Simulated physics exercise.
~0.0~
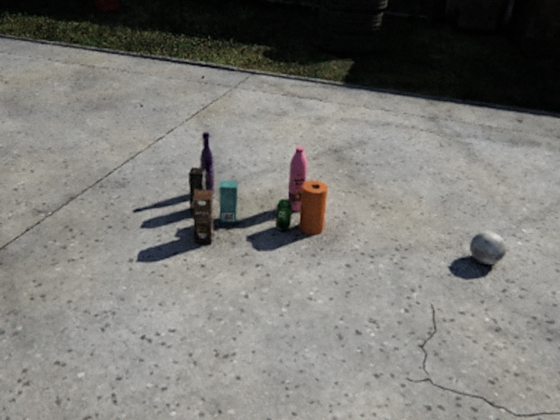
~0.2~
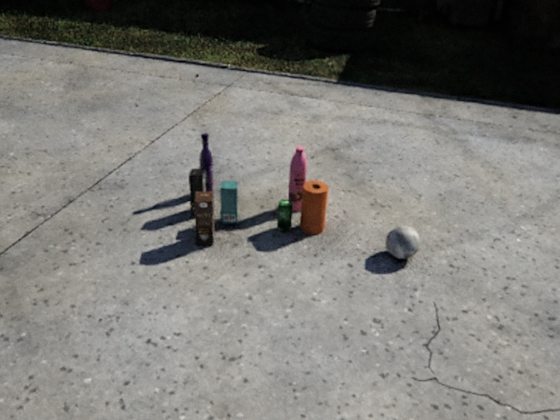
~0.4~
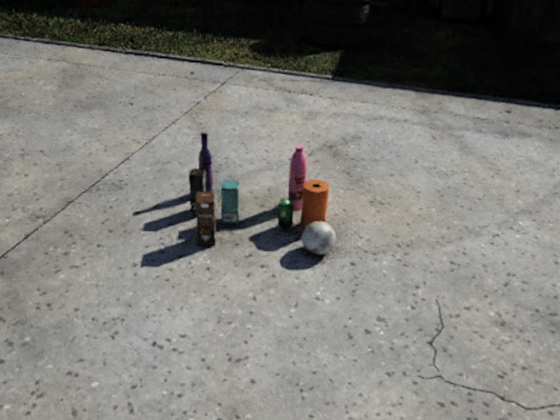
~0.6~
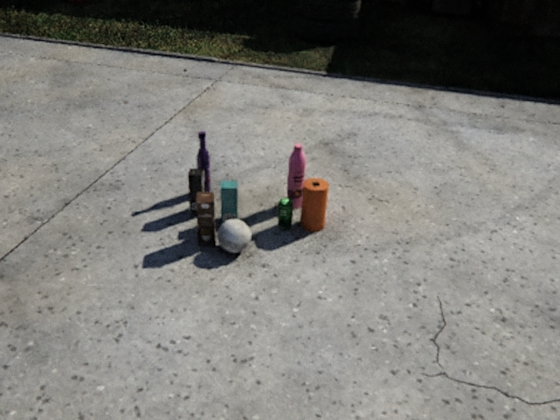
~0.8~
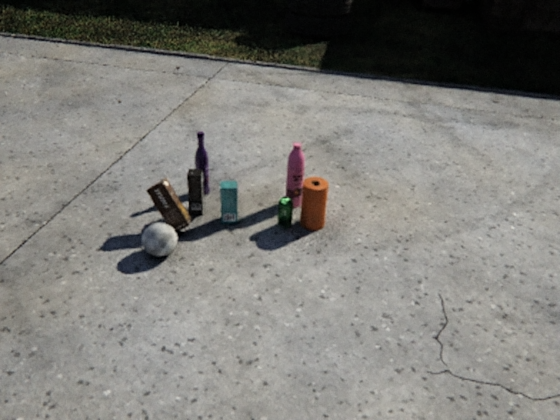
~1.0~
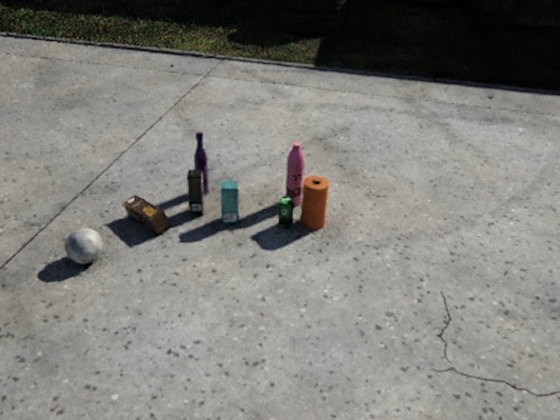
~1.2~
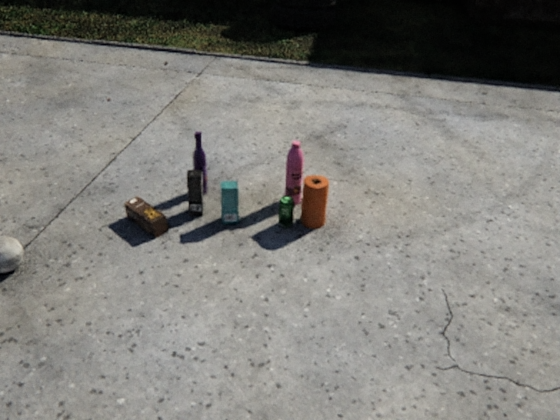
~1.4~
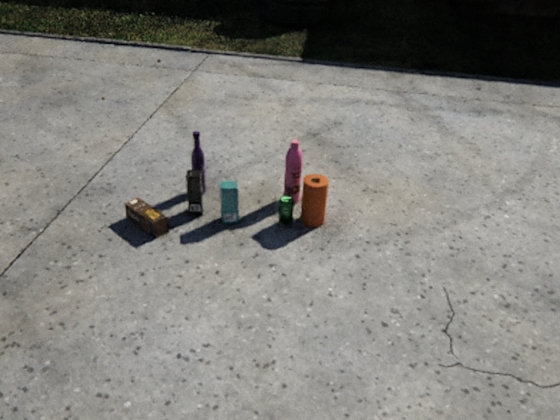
White ball rolling left across sunlit concrete, knocking a brown carton onto its side and leaving view as the other items stand.
